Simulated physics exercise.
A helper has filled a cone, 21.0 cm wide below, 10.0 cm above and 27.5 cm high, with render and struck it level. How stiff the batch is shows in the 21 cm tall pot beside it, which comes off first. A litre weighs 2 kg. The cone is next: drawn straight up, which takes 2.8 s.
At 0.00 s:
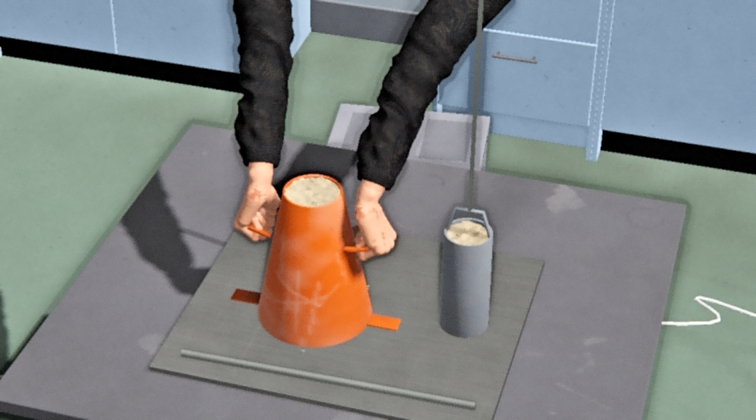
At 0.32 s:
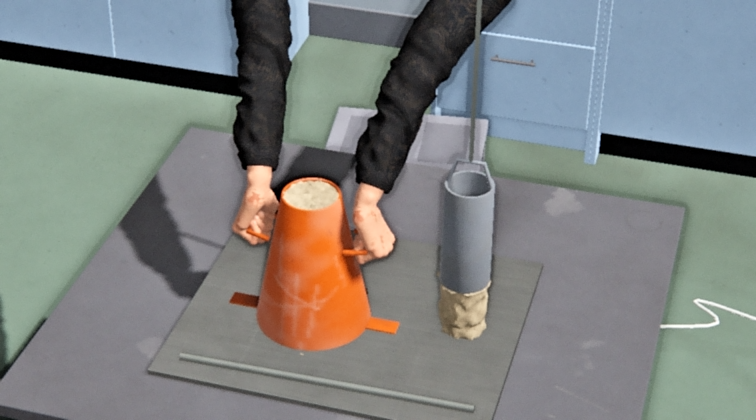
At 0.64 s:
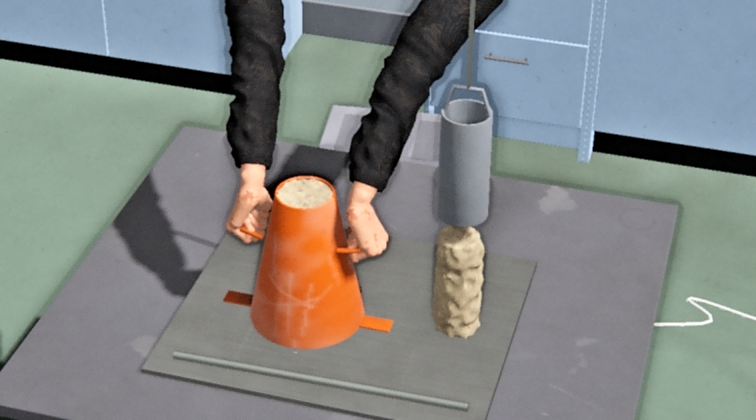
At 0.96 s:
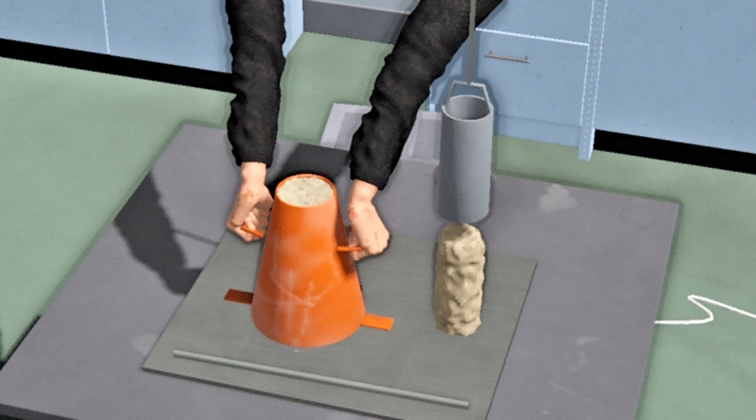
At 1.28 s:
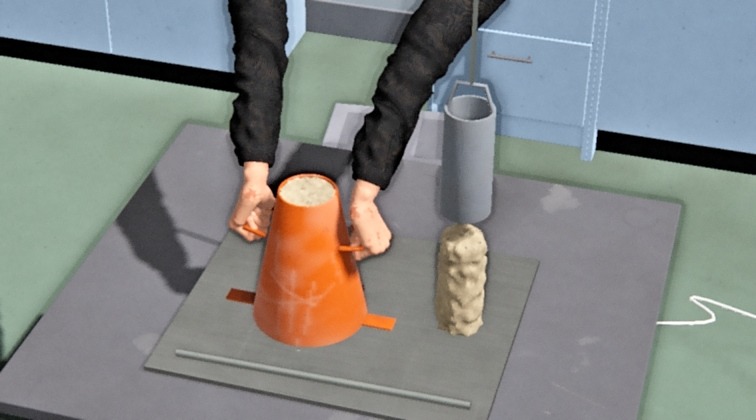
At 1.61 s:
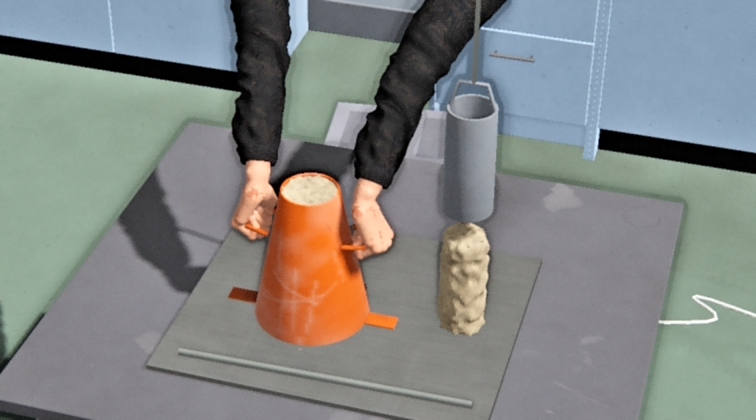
A grey cylinder rose straight up on the right, leaving a lumpy beige column standing on the board, then hung still above it while two hands kept gripping the filled orange cone, which stayed put.
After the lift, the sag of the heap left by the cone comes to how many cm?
Expect roughly 0 cm.
After 2.3 s, the cone is up 6.4 cm; the render has come down 0.1 cm to 27 cm and is 21 cm wide.
After 3.0 s, the cone is up 17 cm; the render has come down 0.1 cm to 27 cm and is 21 cm wide.
After 3.7 s, the cone is up 28 cm; the render has come down 0.1 cm to 27 cm and is 21 cm wide.
After 4.5 s, the cone is clear; the render has come down 0.1 cm to 27 cm and is 21 cm wide.
After 5.2 s, at rest, the cone is clear; the render has come down 0.1 cm to 27 cm and is 21 cm wide.
